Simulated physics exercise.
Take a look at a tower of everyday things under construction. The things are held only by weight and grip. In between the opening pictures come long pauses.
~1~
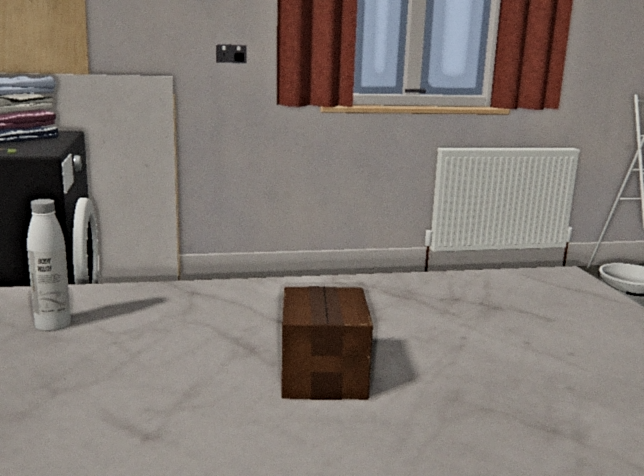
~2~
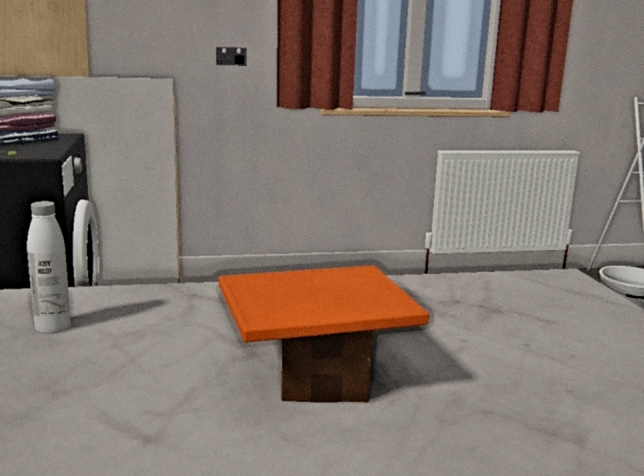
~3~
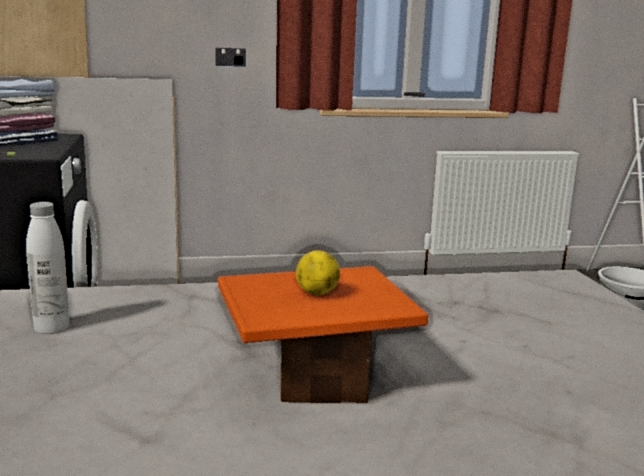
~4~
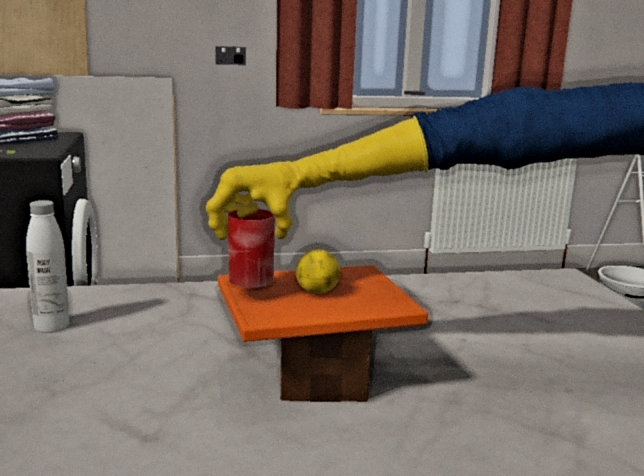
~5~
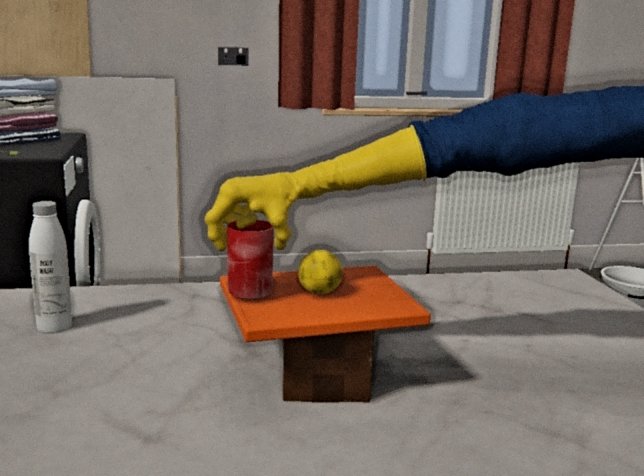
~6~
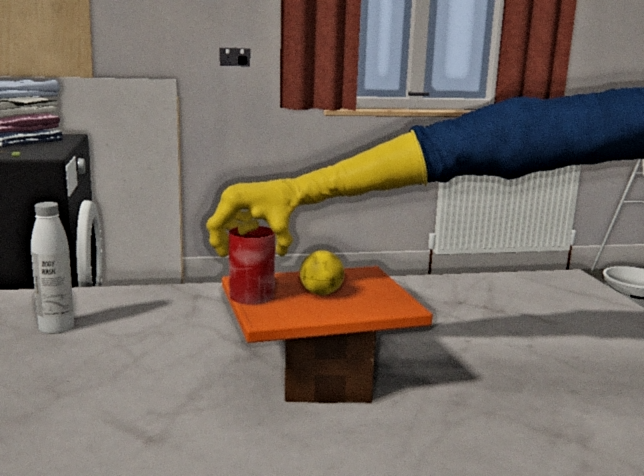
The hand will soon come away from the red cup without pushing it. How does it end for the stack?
It ends with the stack still standing.
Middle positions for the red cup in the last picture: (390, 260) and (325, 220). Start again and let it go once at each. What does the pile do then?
With the first placement the pile remains stable, with the second it tips over.
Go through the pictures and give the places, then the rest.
The last thing is not in view yet, in the first picture.
The last thing is not in view yet; brown box (324, 343), in the second picture.
The last thing is not in view yet; orange tray (317, 300), in the third picture.
On its way; red cup (251, 248); brown box (323, 342), in the fourth picture.
On its way; red cup (250, 258); orange tray (319, 299), in the fifth picture.
Set down, still held; red cup (252, 265); brown box (328, 343), in the sixth picture.
Then, 0.20 s later than the last frame, all is still.
Then, 0.60 s later than the last frame, red cup resting near (251, 265).
When it is over, all 5 as before. End places, in pixels of the last picture, red cup near (251, 265). The pile holds.
